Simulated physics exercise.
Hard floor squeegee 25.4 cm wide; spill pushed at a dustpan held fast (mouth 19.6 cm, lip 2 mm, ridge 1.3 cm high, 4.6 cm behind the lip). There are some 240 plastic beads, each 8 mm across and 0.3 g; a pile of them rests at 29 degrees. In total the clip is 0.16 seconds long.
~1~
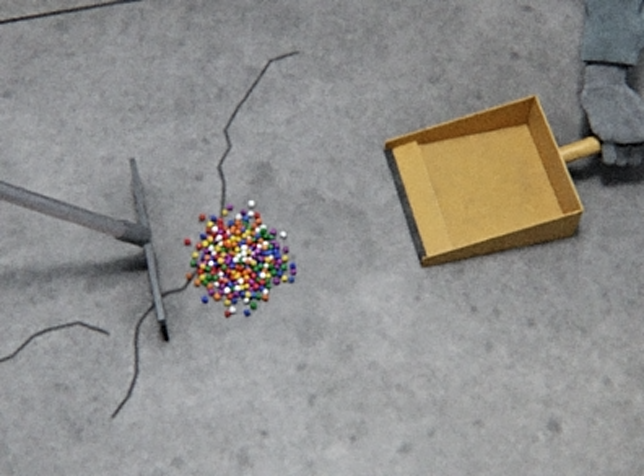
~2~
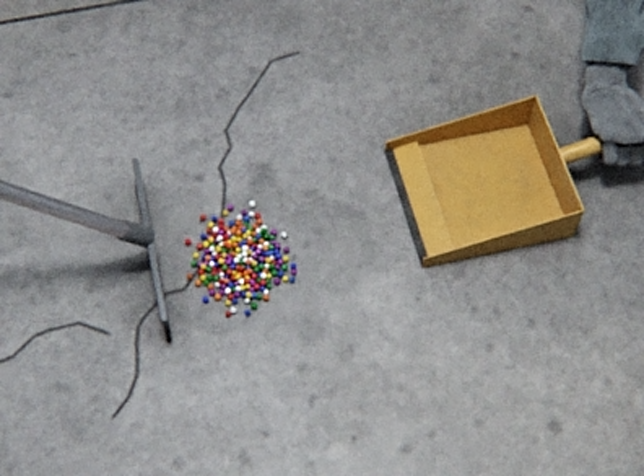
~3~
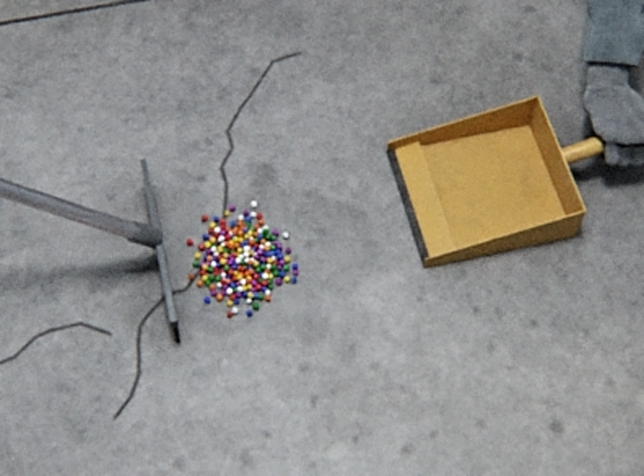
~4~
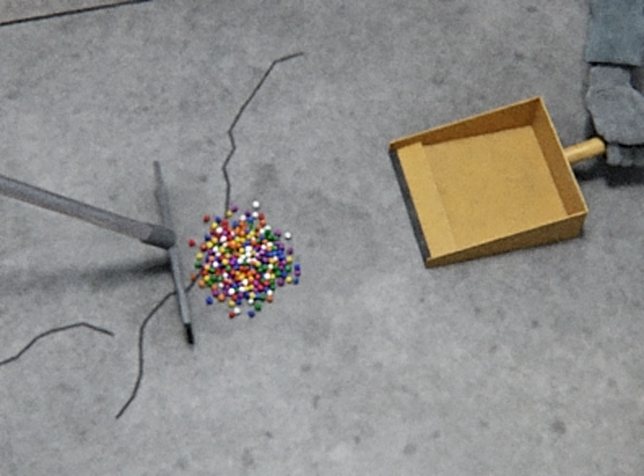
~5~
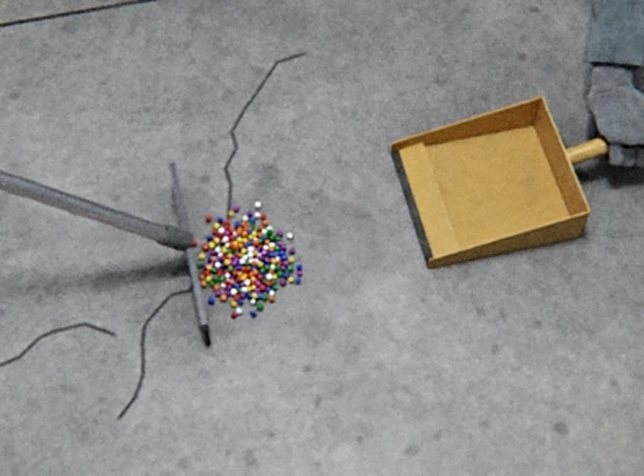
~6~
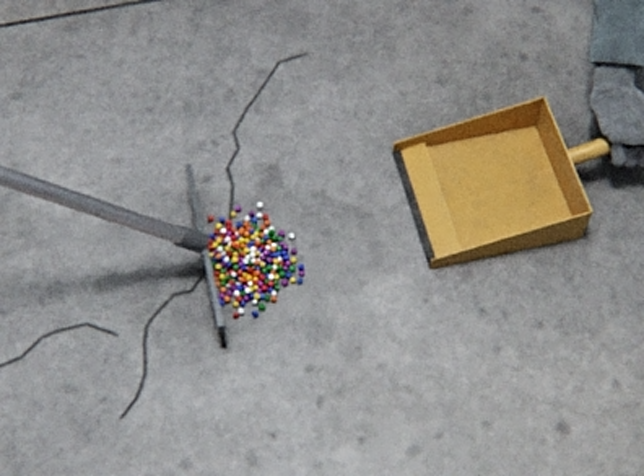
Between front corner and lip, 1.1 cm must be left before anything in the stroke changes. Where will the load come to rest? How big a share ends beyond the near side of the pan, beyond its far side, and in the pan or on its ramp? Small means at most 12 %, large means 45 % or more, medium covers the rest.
Shares: Near side - medium; far side - small; pan - medium.
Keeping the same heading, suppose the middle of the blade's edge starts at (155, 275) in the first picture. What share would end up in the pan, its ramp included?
The pan and its ramp would take some 25 per cent.
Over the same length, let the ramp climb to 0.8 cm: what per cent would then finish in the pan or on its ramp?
Estimate with the new ramp: Some 35 in a hundred.
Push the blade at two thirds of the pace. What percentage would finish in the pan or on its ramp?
In that case close to 25 per cent.
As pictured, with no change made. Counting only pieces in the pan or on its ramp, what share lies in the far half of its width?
Some 10 per cent.
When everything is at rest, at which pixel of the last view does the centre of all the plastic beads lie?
Close to pixel (446, 248).
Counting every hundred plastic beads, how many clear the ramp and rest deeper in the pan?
Something like 10 per cent of the whole.
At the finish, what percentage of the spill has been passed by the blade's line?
Roughly 10 percent of it.
Then, 0.24 s after the last picture, middle of the blade 16 cm from the lip; 0 % over the lip, far side 0 %, near side 25 %.
Then, 0.40 s after the last picture, middle of the blade 6 cm from the lip; 0 % over the lip, far side 5 %, near side 35 %.
Then, 0.69 s after the last picture, middle of the blade 1 cm from the lip; 35 % over the lip, far side 5 %, near side 40 %.
In the end, near side 40 %, far side 5 %, pan 35 %, in front of the lip or behind the blade 20 %.
